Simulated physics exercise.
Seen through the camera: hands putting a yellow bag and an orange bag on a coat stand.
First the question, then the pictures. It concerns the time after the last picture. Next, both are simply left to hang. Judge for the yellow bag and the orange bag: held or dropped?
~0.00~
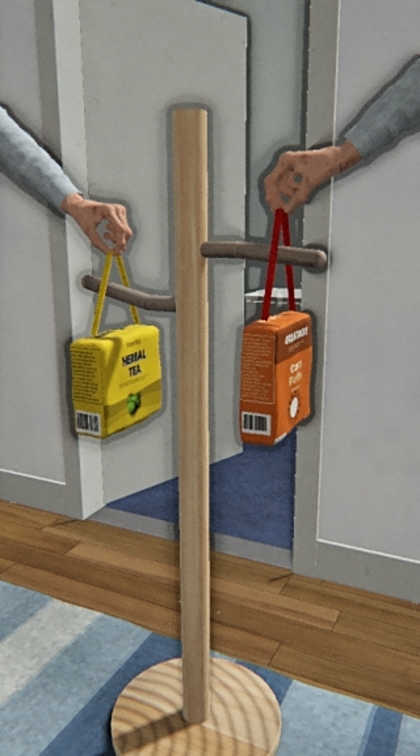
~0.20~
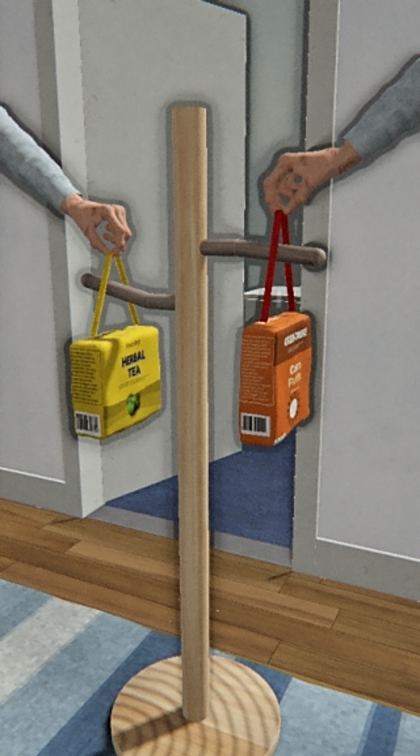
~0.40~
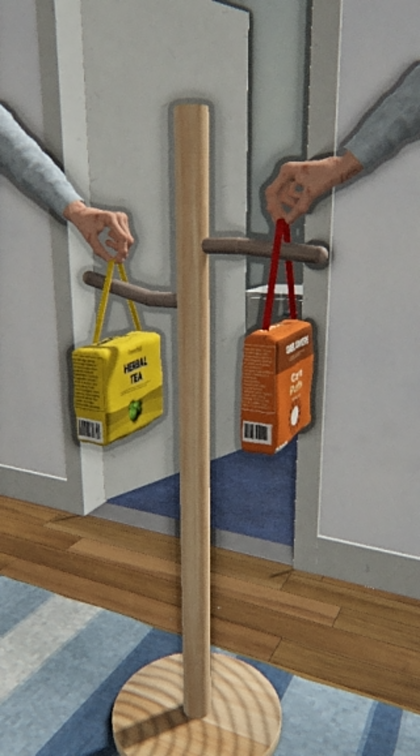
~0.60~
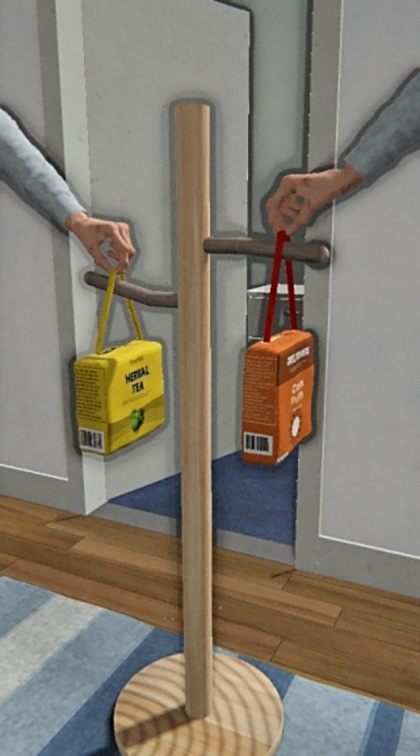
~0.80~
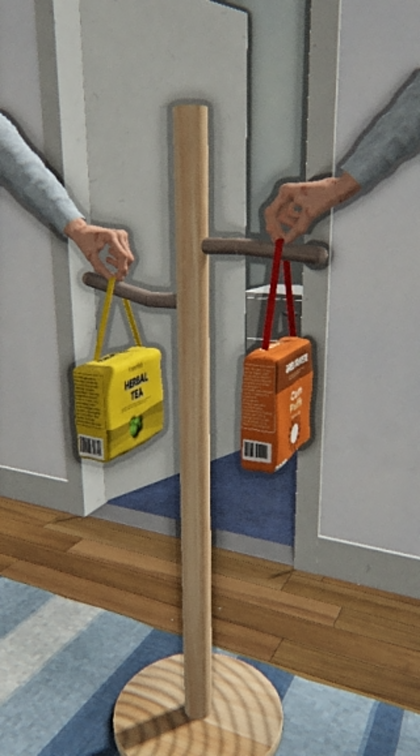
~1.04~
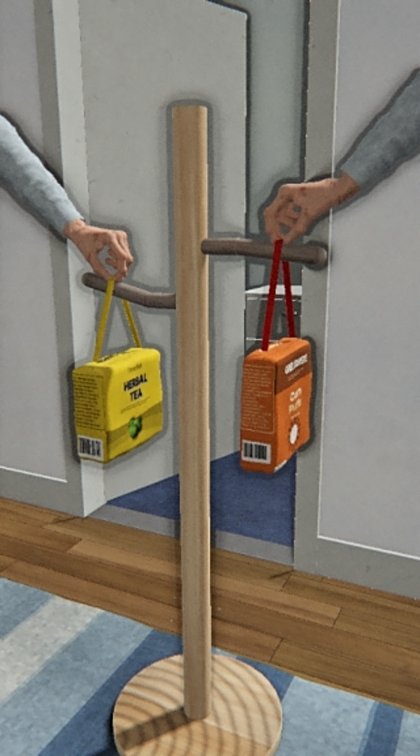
Yellow bag - held; orange bag - held.
After 1.26 s, yellow bag still up near (121, 405); orange bag still up near (278, 404).
After 1.96 s, yellow bag still up near (123, 406); orange bag still up near (278, 405).
In the end, yellow bag still up near (122, 406); orange bag still up near (278, 405). The yellow bag holds on and the orange bag remains on its peg.
